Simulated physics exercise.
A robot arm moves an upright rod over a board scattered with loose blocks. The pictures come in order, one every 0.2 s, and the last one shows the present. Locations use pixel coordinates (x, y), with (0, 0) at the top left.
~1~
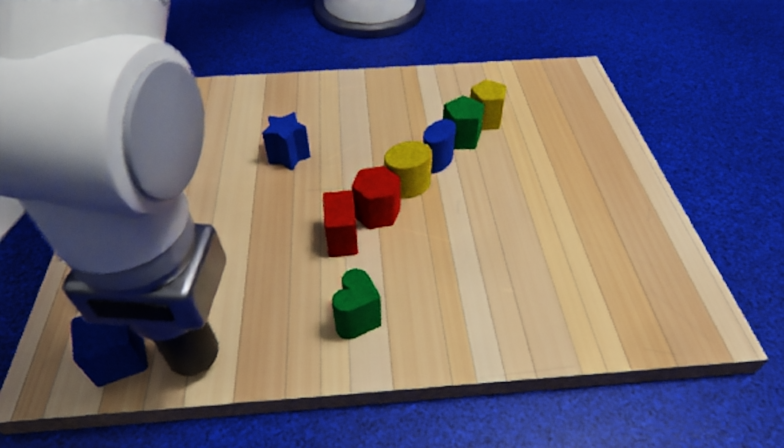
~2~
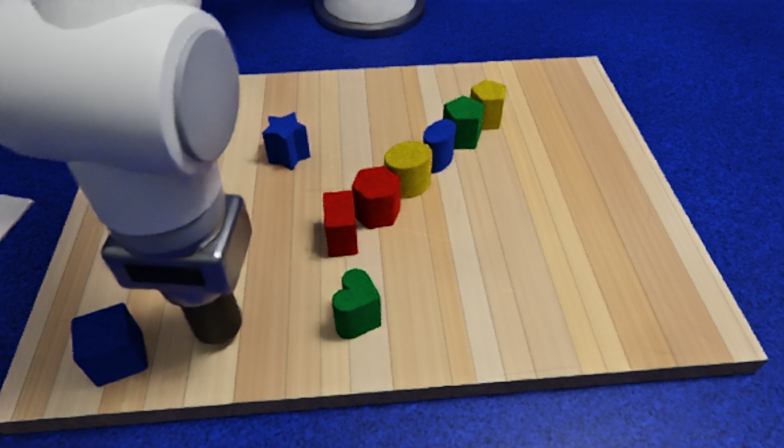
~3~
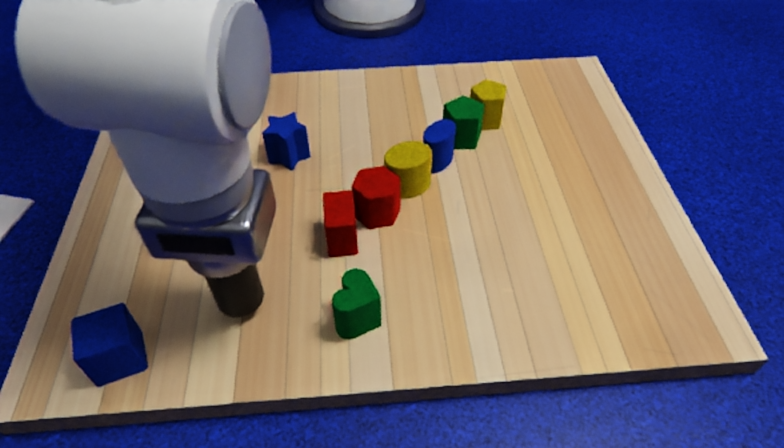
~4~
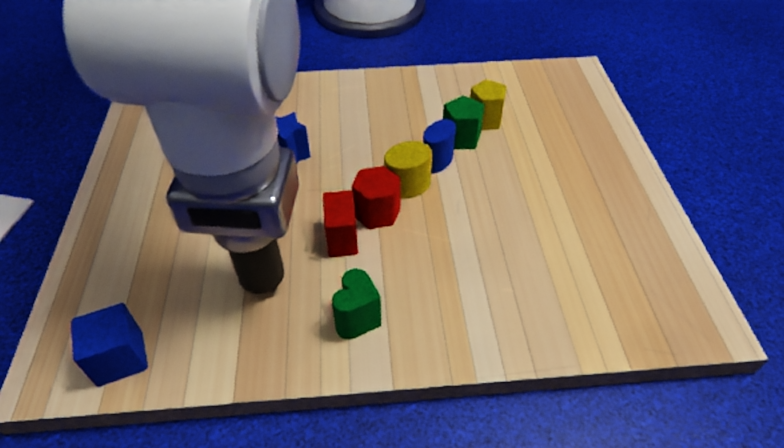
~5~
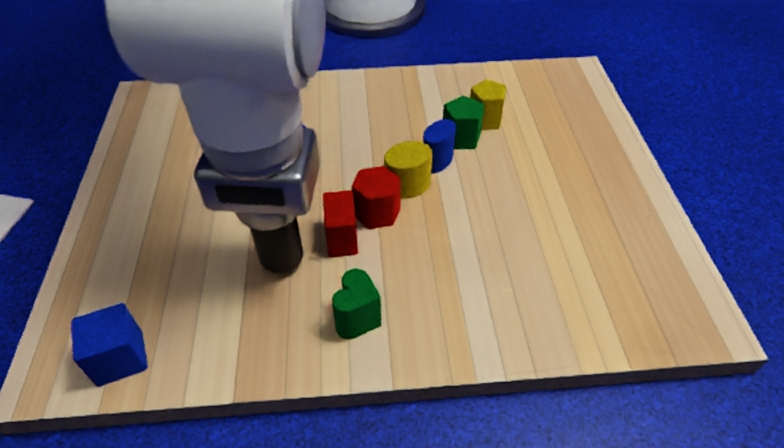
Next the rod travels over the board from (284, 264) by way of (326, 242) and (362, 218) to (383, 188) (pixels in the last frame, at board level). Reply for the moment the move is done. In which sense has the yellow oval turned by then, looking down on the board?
From above, clockwise.
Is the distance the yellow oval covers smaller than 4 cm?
Final answer: No.
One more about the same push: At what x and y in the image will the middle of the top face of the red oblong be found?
(411, 143)
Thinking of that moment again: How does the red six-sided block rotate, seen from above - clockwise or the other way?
It twists against the clock when seen from above.
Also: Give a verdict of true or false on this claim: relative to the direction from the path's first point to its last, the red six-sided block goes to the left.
This is true.
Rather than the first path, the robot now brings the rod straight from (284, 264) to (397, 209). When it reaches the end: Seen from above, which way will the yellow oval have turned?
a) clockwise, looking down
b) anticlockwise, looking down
I'll go with a - clockwise, looking down.
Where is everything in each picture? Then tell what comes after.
In the first frame, rod tip (194, 353); block tops, red oblong (339, 208); red six-sided block (376, 181); yellow oval (408, 154); blue oval (440, 130).
In the second frame, rod (218, 323); blocks unchanged.
In the third frame, rod (241, 298); blocks unchanged.
In the fourth frame, rod (262, 275); blocks unchanged.
In the fifth frame, rod (282, 255); red oblong (339, 208); red six-sided block (376, 181); yellow oval (408, 154); blue oval (440, 130).
What follows on the original path. One third of the way, rod (325, 232); red oblong (356, 198), turned 30° anticlockwise; red six-sided block (380, 175); yellow oval (413, 151); blue oval (442, 129).
Two thirds of the way, rod (362, 209); red oblong (391, 169), turned 55° anticlockwise; red six-sided block (396, 144), turned 20° anticlockwise; yellow oval (435, 136), turned 100° clockwise; blue oval (464, 127), turned 70° anticlockwise.
At the end, rod (382, 179); red oblong (411, 143), turned 45° anticlockwise; red six-sided block (410, 116), turned 35° anticlockwise; yellow oval (446, 131), turned 130° clockwise; blue oval (480, 128), turned 70° anticlockwise.
